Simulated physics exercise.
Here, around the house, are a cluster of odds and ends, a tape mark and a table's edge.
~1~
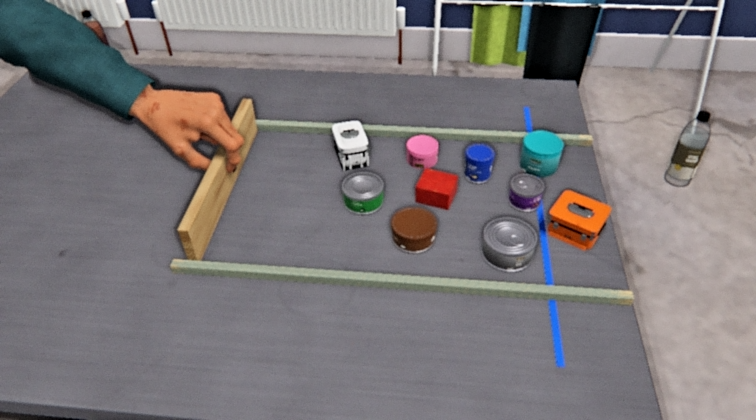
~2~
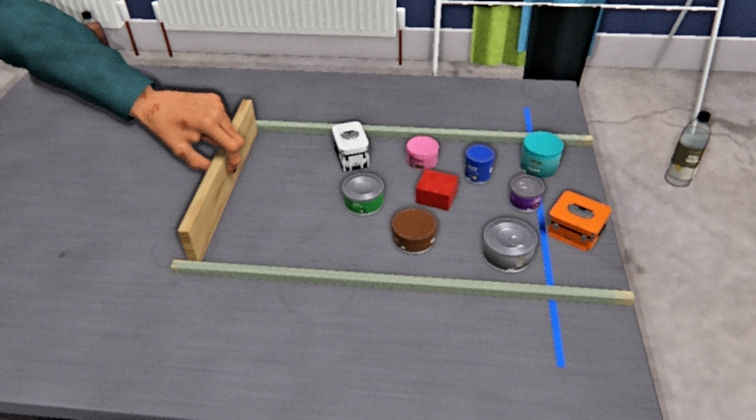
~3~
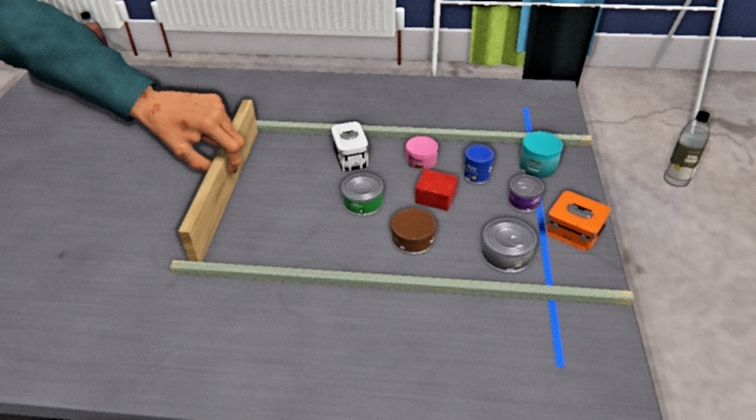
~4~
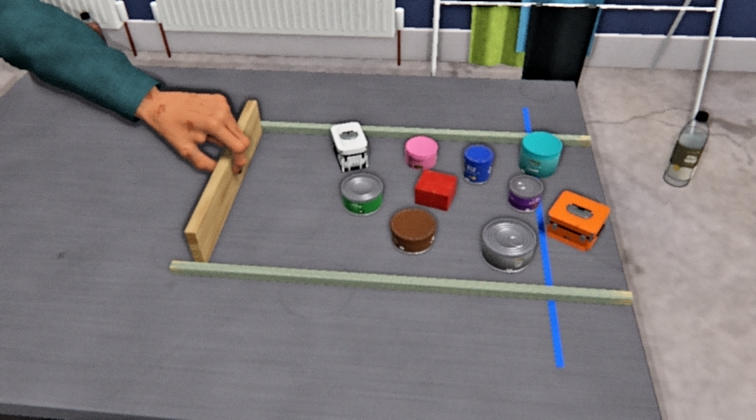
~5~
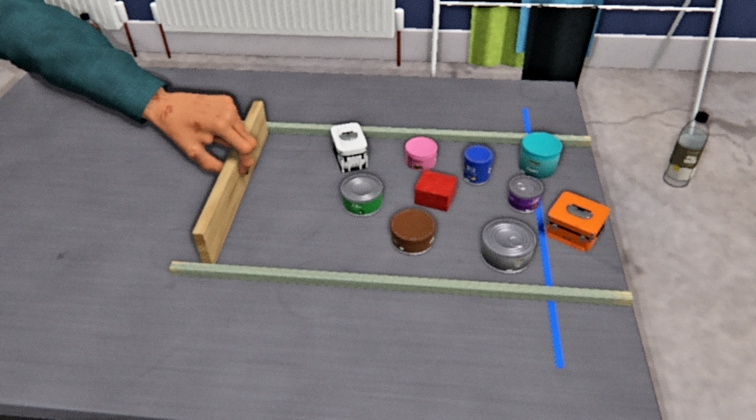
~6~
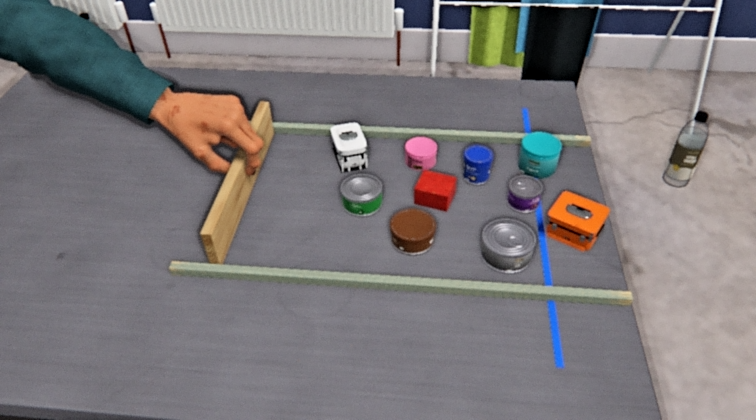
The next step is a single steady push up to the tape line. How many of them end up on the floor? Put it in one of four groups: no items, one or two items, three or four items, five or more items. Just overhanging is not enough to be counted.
The push will most likely drop a single piece or two.
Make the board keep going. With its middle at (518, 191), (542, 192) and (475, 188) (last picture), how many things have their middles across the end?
0, 2, 0.
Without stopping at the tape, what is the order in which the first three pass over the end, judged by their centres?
It runs the turquoise tub, the orange case, and lastly the grey pot.
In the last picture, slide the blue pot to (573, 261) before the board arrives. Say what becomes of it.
From that start, the object then does not stay.
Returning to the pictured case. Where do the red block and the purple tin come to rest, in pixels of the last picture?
One ends up near (559, 185) and the other near (591, 201).
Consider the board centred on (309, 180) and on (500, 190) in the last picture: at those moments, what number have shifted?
By then 0, and 10.
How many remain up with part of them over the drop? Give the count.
I count 2 overhanging.
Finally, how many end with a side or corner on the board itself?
4 are in contact with it.
Early on, none off yet; orange case at rest near (576, 222); turquoise tub at rest near (539, 155); purple tin at rest near (524, 195).
A while later, none off yet; orange case at rest near (579, 223); turquoise tub travelled a little near (562, 158); purple tin travelled about its own width near (548, 200).
Finally, the number that fall off is one or two; lost, turquoise tub.
